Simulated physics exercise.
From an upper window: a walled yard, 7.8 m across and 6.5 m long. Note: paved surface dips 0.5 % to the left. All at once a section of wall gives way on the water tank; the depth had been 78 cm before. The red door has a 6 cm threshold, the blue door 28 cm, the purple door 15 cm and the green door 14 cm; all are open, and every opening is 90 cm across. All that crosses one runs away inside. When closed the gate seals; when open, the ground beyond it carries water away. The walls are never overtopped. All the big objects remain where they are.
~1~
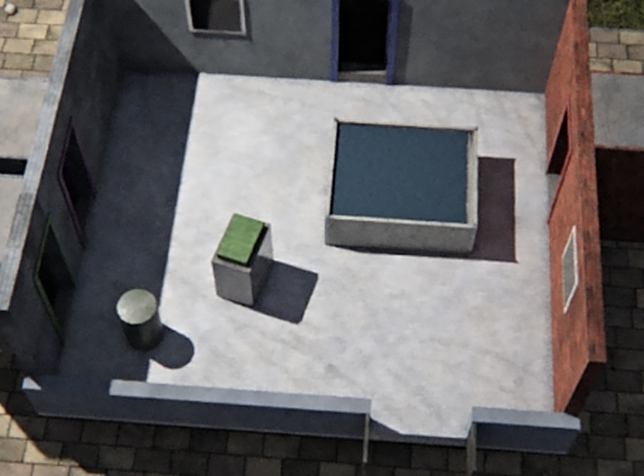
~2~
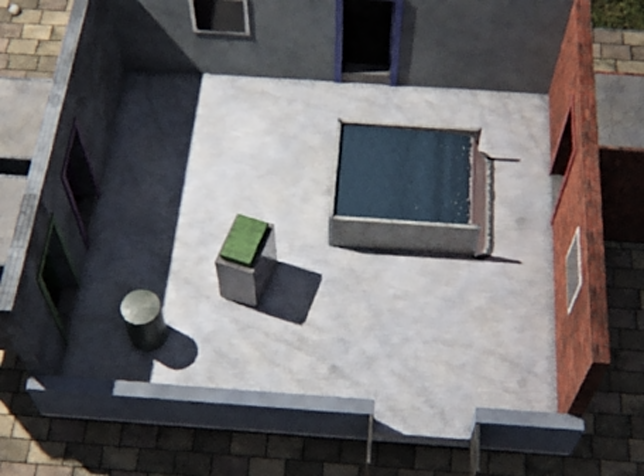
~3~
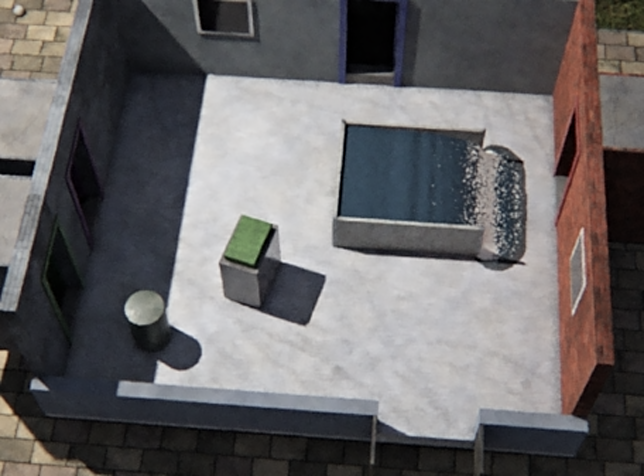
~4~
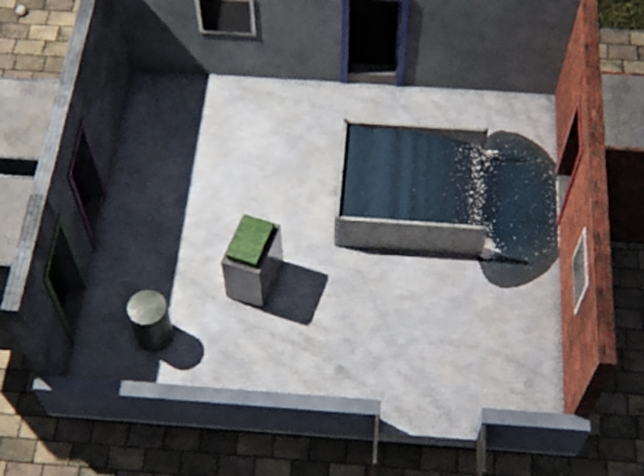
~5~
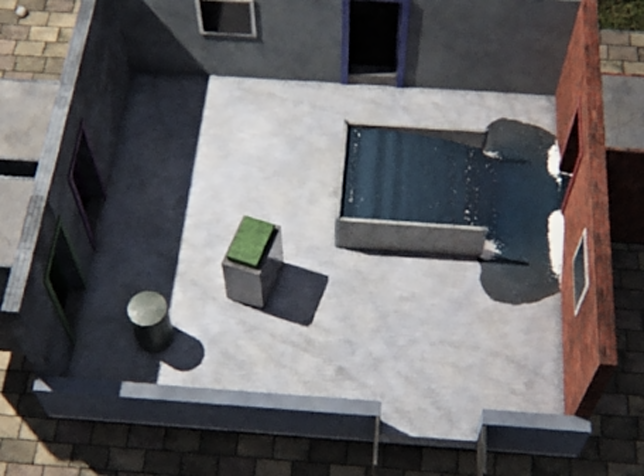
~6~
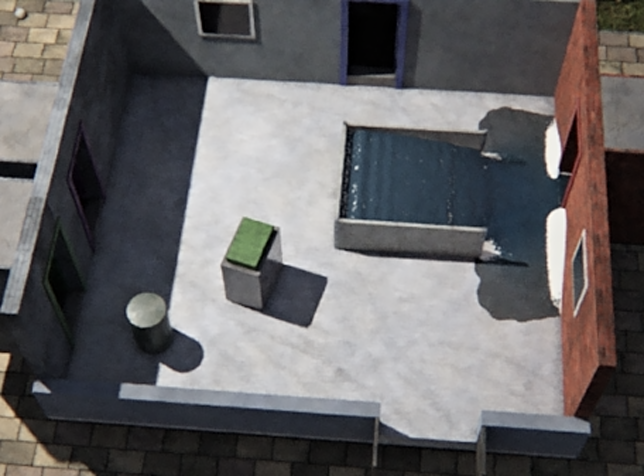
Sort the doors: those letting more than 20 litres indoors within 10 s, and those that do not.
The red door is among those letting more in; the blue door is among those that do not; the purple door is among those that do not; the green door is among those that do not.
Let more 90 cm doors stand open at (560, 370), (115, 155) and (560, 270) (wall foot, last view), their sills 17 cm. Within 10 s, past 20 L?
In turn: Not over, under, above.
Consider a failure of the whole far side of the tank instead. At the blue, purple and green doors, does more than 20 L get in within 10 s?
Door by door - blue: Out of bounds, purple: Within bounds, green: Within bounds.
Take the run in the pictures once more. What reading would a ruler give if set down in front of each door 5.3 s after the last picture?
In centimetres, the red door has 11, the blue door 4, the purple door 3 and the green door 1.
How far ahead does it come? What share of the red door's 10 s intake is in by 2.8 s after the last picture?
Roughly 90 percent is in by then.
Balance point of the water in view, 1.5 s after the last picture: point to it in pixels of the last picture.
Its balance point sits around (474, 216).
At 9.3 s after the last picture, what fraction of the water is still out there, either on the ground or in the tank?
64 %.
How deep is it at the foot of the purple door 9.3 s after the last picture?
Some 6.5 cm.
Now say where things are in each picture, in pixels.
In the first picture, the water tank at (403, 174) is whole and still, 78 cm deep.
In the second picture, the front is at a hidden place, 1.1 m from the gap at (473, 197); 0.5 m2 of floor is under water; 78 cm left at the back of the water tank.
In the third picture, water pours out at (477, 199) and has run 1.3 m, to (502, 151); typically 14 cm deep outside, 78 cm at the water tank's back.
In the fourth picture, water pours out at (479, 199) and has run 1.6 m, to (538, 150); typically 11 cm deep outside, 78 cm at the water tank's back.
In the fifth picture, the front is at (555, 141), 2.0 m from the gap at (480, 200); 4.4 m2 of floor is under water; 74 cm left at the back of the water tank.
In the sixth picture, the front is at (553, 120), 2.4 m from the gap at (479, 201); 4.8 m2 of floor is under water; 66 cm left at the back of the water tank.
Then, 0.7 s after the last picture water covers 15 % of the floor and is deepest (50 cm) near (553, 233); red door 46 cm at the sill, 321 L in, blue door not reached, purple door not reached, green door not reached.
Then, 1.5 s after the last picture water covers 25 % of the floor and is deepest (40 cm) near (553, 233); red door 39 cm at the sill, 631 L in, blue door not reached, purple door not reached, green door not reached.
Then, 2.8 s after the last picture water covers 40 % of the floor and is deepest (27 cm) near (539, 106); red door 22 cm at the sill, 877 L in, blue door 5 cm at the sill, 0 L in, purple door not reached, green door not reached.
Then, 5.3 s after the last picture water covers 75 % of the floor and is deepest (17 cm) near (140, 83); red door 11 cm at the sill, 974 L in, blue door 4 cm at the sill, 0 L in, purple door 3 cm at the sill, 0 L in, green door not reached.
Then, 9.3 s after the last picture water covers 95 % of the floor and is deepest (11 cm) near (76, 335); red door 5 cm at the sill, 989 L in, blue door 3 cm at the sill, 0 L in, purple door 7 cm at the sill, 0 L in, green door 11 cm at the sill, 0 L in.
